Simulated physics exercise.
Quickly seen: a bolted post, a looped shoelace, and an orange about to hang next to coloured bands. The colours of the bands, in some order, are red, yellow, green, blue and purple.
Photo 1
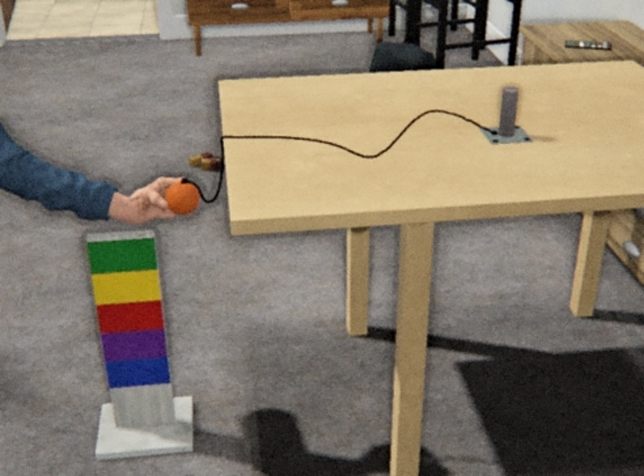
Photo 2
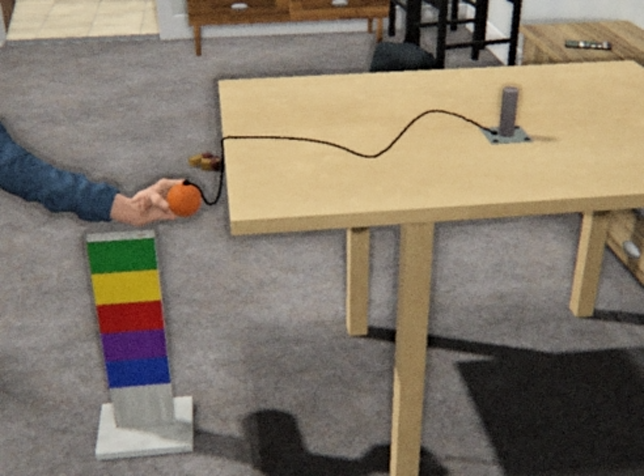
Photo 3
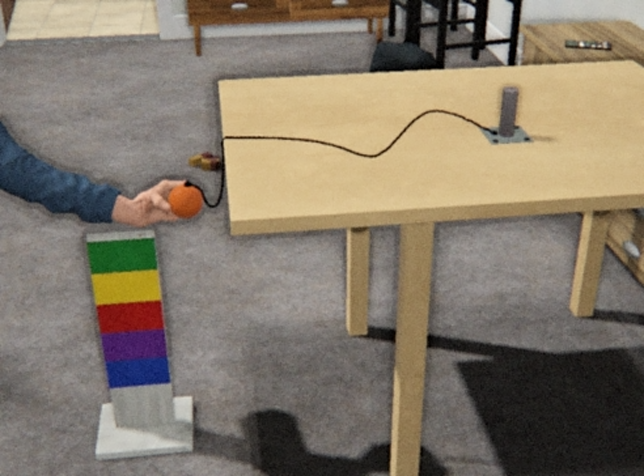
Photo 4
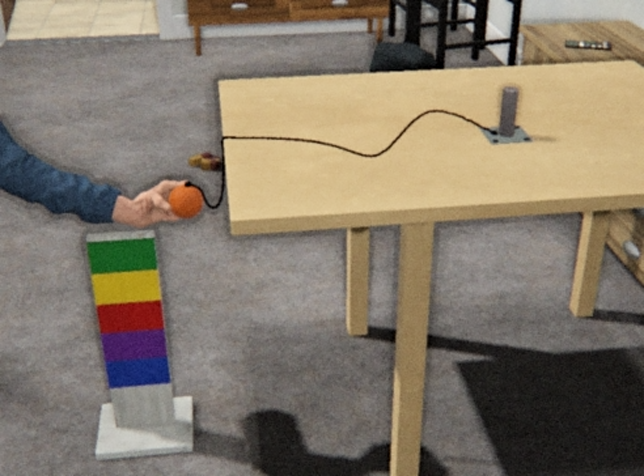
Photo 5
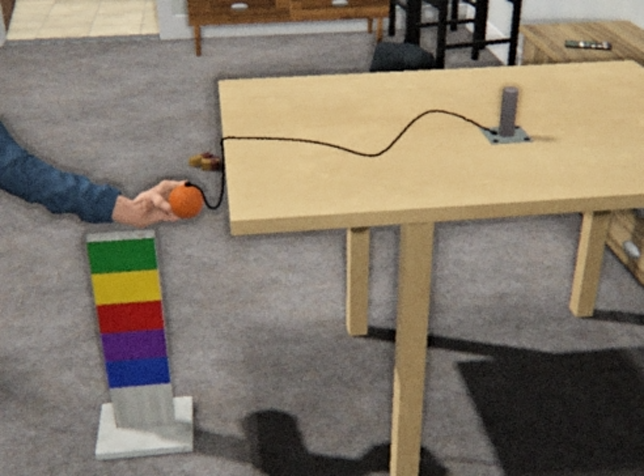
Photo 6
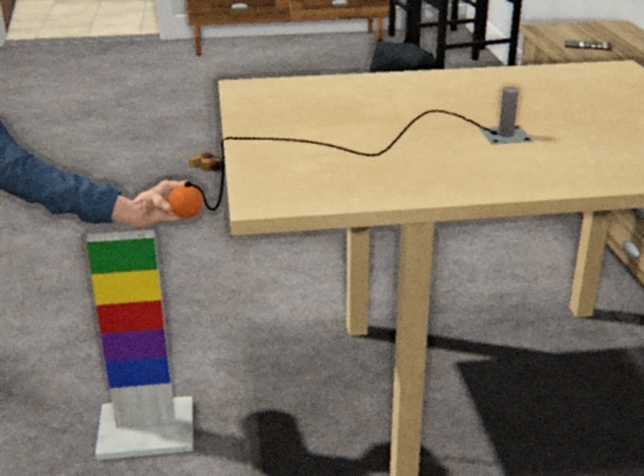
A hand holds an orange ball on a dark cord beside the table, barely moving.
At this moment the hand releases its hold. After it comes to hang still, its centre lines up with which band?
It lines up with blue.
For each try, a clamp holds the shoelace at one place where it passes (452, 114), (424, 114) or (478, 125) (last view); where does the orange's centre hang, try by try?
It would sit near (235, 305) the first time, (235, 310) the second and (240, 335) the third.
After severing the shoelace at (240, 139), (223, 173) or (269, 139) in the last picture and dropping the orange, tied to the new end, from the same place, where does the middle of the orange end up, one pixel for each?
One spot per try: (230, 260), (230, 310), and (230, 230).
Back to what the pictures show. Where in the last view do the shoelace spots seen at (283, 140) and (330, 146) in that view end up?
Near (228, 192) and (223, 149).
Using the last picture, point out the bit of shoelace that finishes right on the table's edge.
About (335, 147).
Early on, orange near (225, 330); level with purple.
Midway, orange near (258, 347); level with blue.
Finally, orange near (242, 351); level with blue. At blue.
